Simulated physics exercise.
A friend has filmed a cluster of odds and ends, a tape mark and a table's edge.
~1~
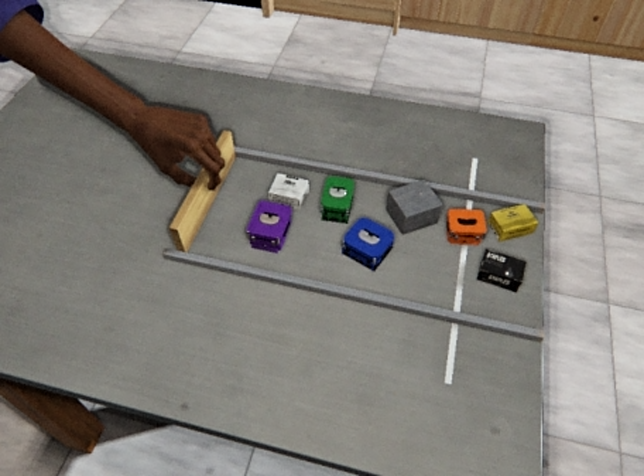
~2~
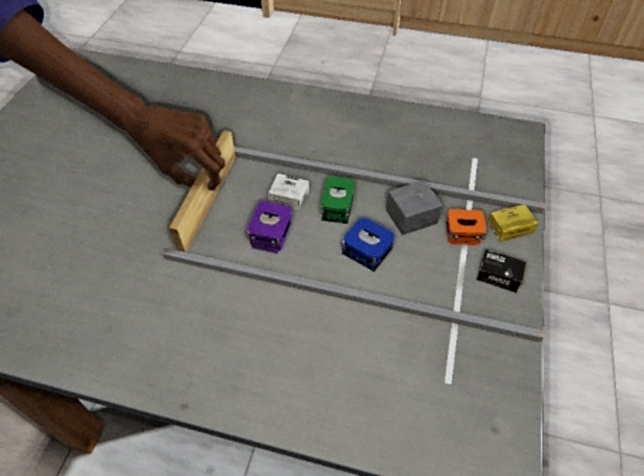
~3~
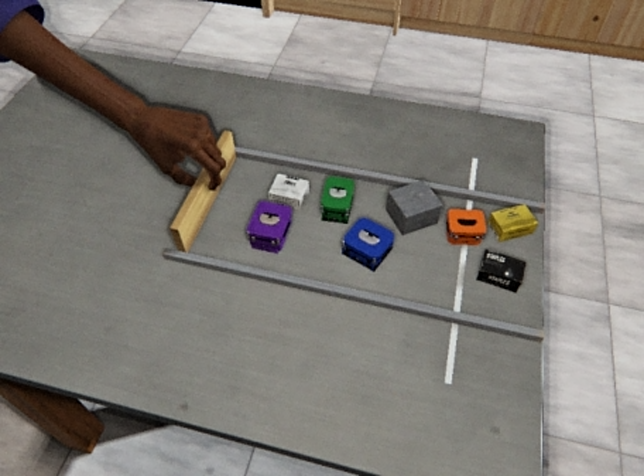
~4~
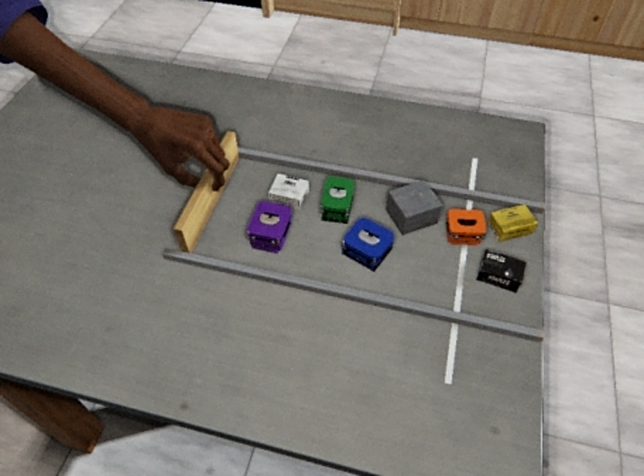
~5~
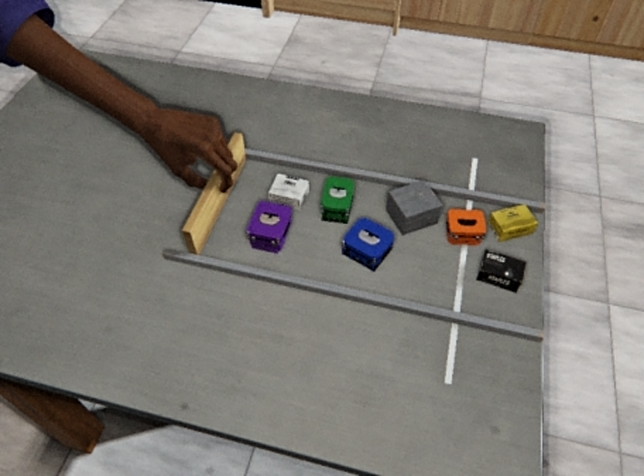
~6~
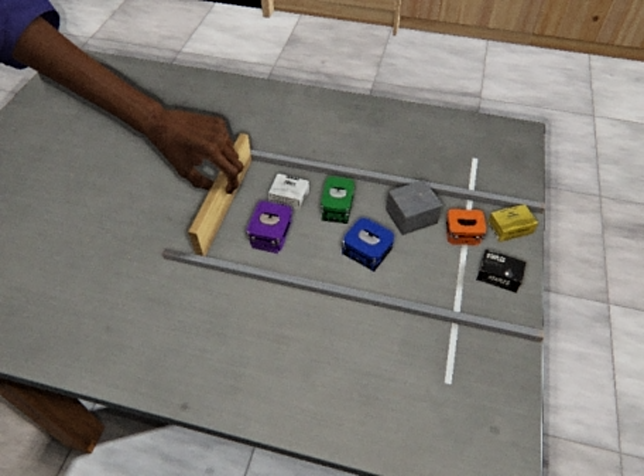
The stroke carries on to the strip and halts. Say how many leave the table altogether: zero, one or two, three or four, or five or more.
The number that fall off is three or four.
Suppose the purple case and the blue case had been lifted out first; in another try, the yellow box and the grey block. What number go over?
First 3, then 2.
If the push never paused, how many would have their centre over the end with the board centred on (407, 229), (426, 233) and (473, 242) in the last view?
Place by place, 0, 2 and 4.
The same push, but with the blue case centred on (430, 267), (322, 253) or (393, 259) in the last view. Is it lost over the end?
Place by place, it does not fall; does not fall; stays on.
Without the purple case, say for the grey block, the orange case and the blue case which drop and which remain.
The grey block tumbles off; the orange case falls; the blue case survives.
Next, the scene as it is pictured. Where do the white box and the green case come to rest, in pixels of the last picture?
Near (486, 220) and (519, 229).
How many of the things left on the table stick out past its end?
It comes to 0.
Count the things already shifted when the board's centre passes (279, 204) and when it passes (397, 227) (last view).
At the one place 2, at the other 7.
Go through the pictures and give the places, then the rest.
Yellow box (512, 223); black box (501, 271); orange case (465, 228); board (206, 189); tape (464, 254), in the first picture.
Black box (501, 271); white box (289, 192), in the second picture.
Orange case (465, 228); blue case (368, 244), in the third picture.
Yellow box (512, 223); board (210, 190), in the fourth picture.
Black box (501, 271); green case (338, 200), in the fifth picture.
Yellow box (512, 223); black box (501, 271); orange case (465, 228); board (223, 193); tape (464, 254), in the sixth picture.
Soon after, none off yet; yellow box at rest near (512, 223); black box at rest near (501, 271); orange case at rest near (465, 228).
By the end, the number that fall off is three or four; fallen, grey block, orange case, black box and yellow box.
